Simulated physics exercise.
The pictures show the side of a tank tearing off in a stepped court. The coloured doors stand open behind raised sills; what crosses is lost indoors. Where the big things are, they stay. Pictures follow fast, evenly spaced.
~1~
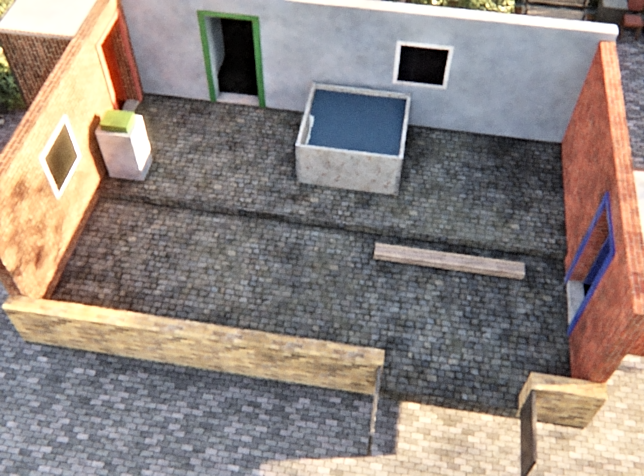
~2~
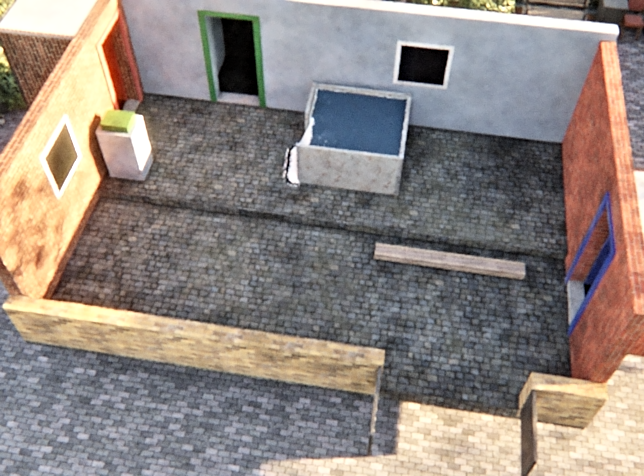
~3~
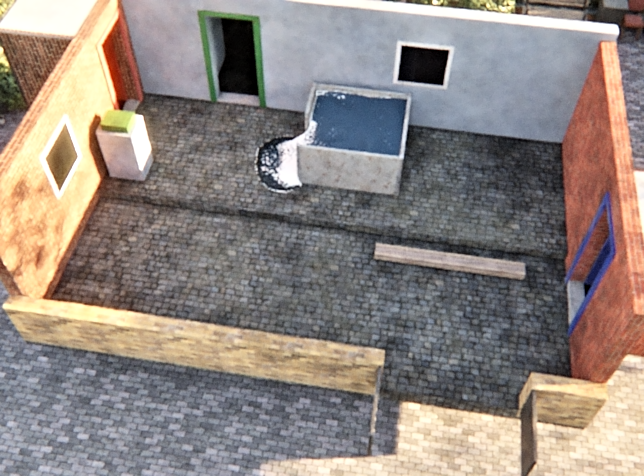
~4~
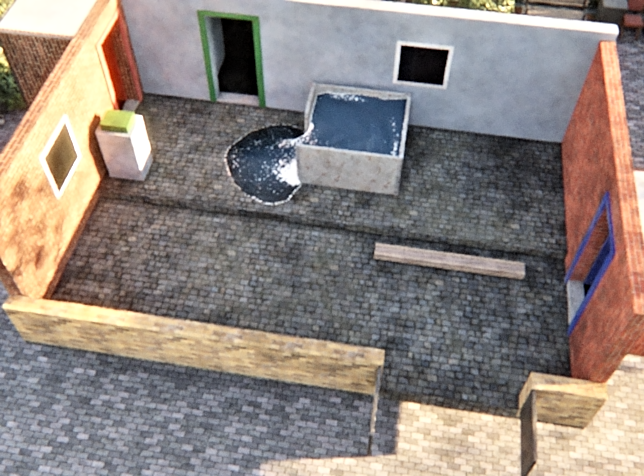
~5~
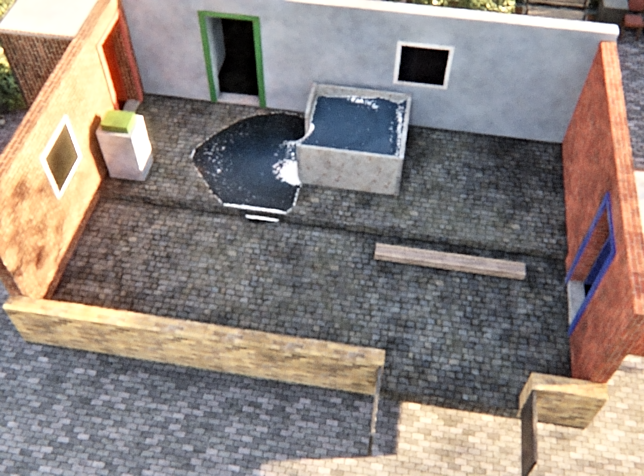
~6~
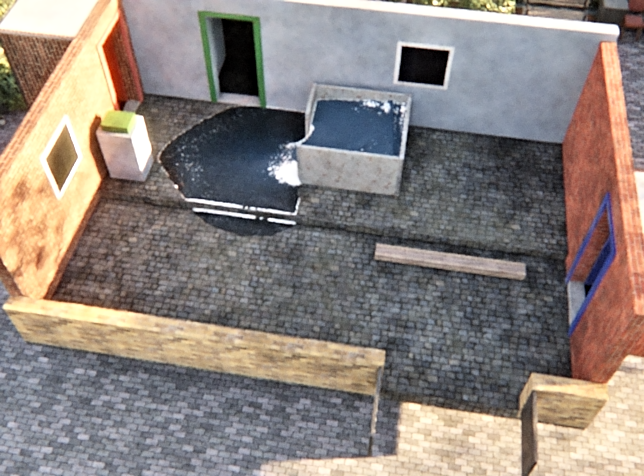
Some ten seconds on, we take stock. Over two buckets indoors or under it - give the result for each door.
My prediction: Green door: Over two buckets; red door: Over two buckets; blue door: Two buckets at most.
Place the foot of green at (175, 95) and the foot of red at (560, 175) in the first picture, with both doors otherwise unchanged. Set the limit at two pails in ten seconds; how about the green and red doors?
From what I can tell, the green door overshoots the mark; as for the red door, it remains within bounds.
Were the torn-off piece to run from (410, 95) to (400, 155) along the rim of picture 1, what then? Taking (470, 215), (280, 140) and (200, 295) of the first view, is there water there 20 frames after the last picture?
First soaked, second unwetted, third unwetted.
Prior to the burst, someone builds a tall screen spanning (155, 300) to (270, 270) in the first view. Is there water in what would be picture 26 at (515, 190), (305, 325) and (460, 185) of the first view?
Untouched, untouched, untouched.
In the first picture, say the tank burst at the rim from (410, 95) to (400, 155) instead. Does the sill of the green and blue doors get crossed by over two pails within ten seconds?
One by one: Green door ends up below; blue door ends up above.
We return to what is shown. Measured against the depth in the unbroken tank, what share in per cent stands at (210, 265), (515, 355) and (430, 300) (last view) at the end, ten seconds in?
The three come to near 6, 8 and 4 per cent respectively.
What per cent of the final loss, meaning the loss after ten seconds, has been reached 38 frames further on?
About 85 per cent.
A moment on, water covers 30 % of the floor; the green door under two buckets in, the red door under two buckets in, the blue door not reached.
Next, water covers 35 % of the floor; the green door over two buckets in, the red door far over two buckets in, the blue door not reached.
Then, water covers 40 % of the floor; the green door over two buckets in, the red door far over two buckets in, the blue door not reached.
Later, water covers 65 % of the floor; the green door over two buckets in, the red door far over two buckets in, the blue door not reached.
In the end, water covers 75 % of the floor; the green door over two buckets in, the red door far over two buckets in, the blue door wet at the sill, nothing in.
